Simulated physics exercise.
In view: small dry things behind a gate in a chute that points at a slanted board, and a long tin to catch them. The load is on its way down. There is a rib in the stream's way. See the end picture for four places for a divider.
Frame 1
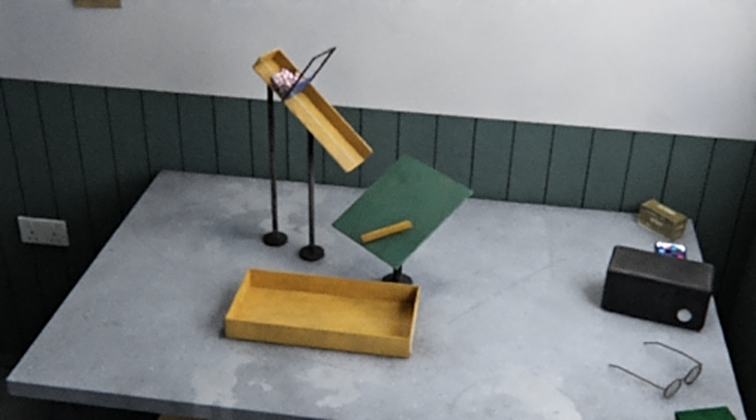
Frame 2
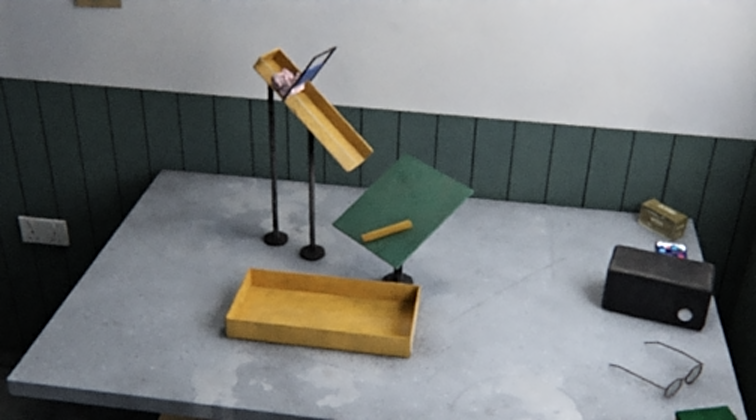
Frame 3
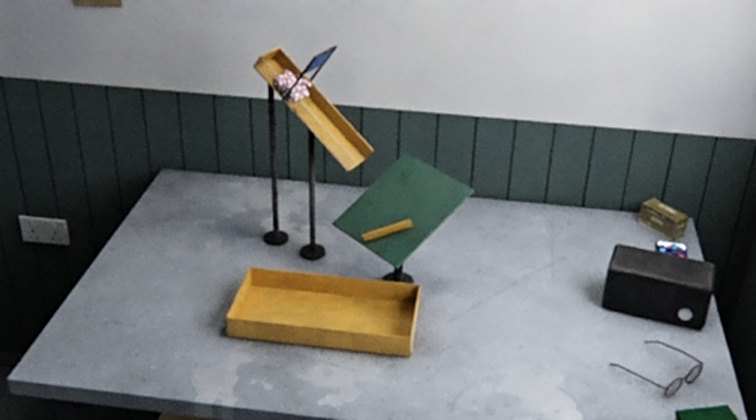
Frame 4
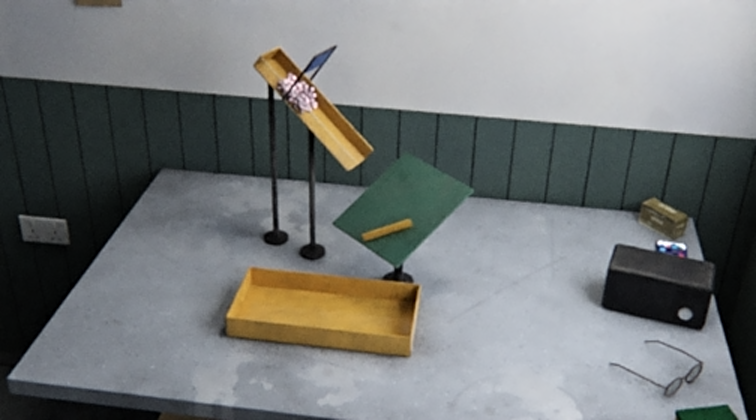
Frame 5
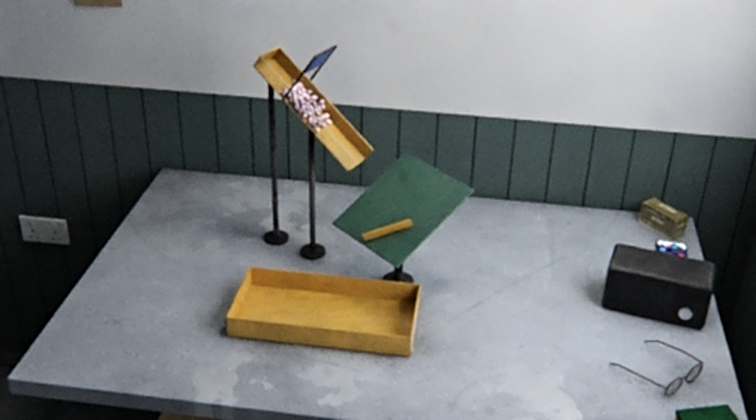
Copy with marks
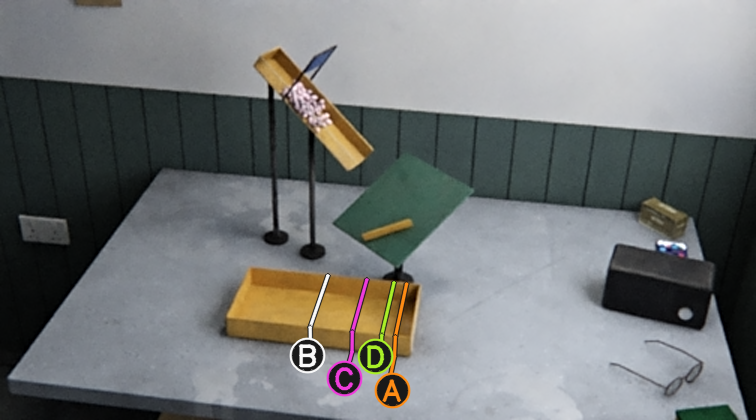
A clump of small pink and white pieces slid partway down a sloping wooden chute after a dark flap at its upper end swung up, while the green board and wooden tray below stayed still.
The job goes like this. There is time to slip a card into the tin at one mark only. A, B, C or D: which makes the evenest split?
Use line B.
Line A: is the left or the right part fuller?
Left.
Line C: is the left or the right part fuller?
More lands on the left.
On the marked copy, line A crosses the front rim at (395, 336); line B crosses the front rim at (310, 326); line C crosses the front rim at (352, 331); line D crosses the front rim at (381, 334).
Choosing A, of what is caught, almost all on the left of the divider, just a few on the right.
Choosing B, of what is caught, roughly half on the left of the divider, roughly half on the right.
Choosing C, of what is caught, almost all on the left of the divider, about a tenth on the right.
Choosing D, of what is caught, almost all on the left of the divider, just a few on the right.
